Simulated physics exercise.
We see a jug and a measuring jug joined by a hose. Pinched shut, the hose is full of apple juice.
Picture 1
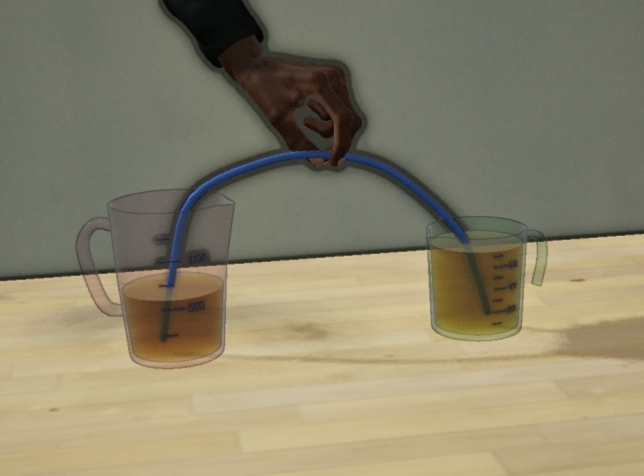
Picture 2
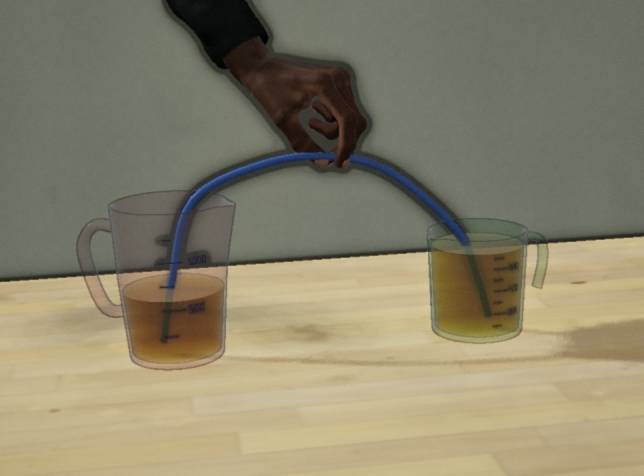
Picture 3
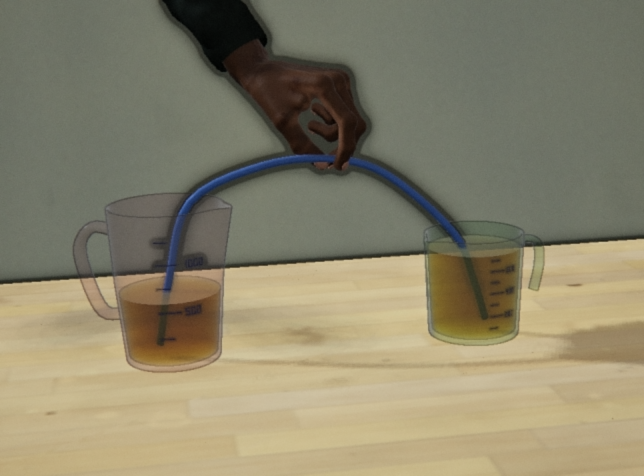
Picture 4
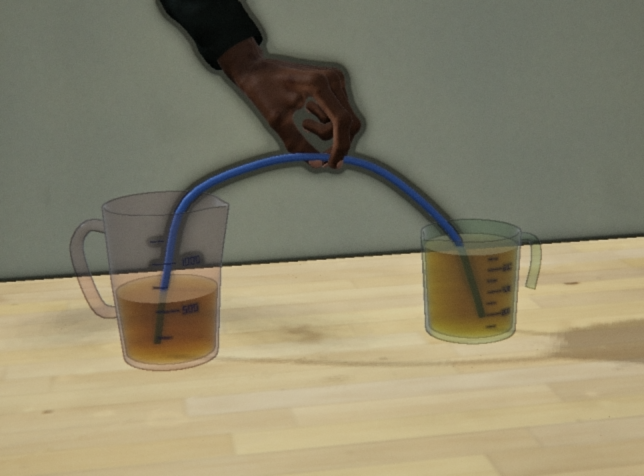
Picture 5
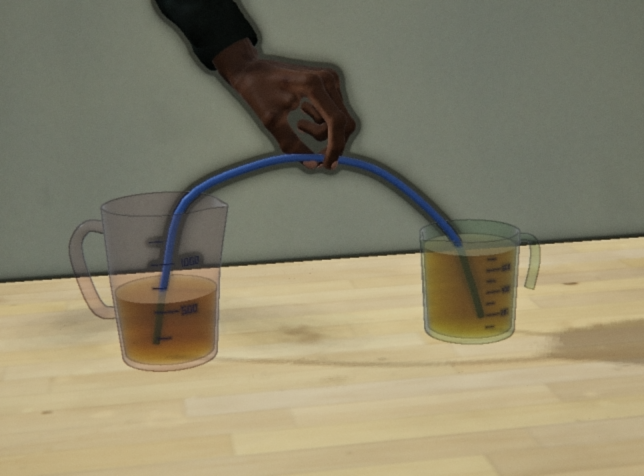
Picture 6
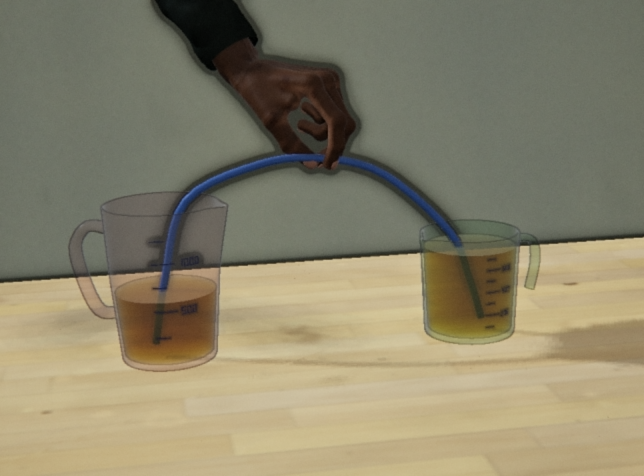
A hand keeps pinching the top of a blue hose arched between a half-full jug on the left and a nearly full measuring jug on the right, while the amber liquid levels show no visible change and almost nothing moves.
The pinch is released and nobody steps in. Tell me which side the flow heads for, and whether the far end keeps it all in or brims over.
Apple juice goes: The left side; receiving: Keeps it all in.
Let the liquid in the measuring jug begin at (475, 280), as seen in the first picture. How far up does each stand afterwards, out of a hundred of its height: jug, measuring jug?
Once it's all quiet they're at some 35 and 55 per cent of their heights, respectively.
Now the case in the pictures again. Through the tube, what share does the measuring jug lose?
Some 15 per cent of the contents.
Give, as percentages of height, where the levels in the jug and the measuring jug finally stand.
Taking them in turn, that's 50 and then 70 per cent.
A moment on, the jug is about half full; the measuring jug is about three quarters full.
When it is over, the jug is about half full; the measuring jug is about three quarters full; the two surfaces are level.
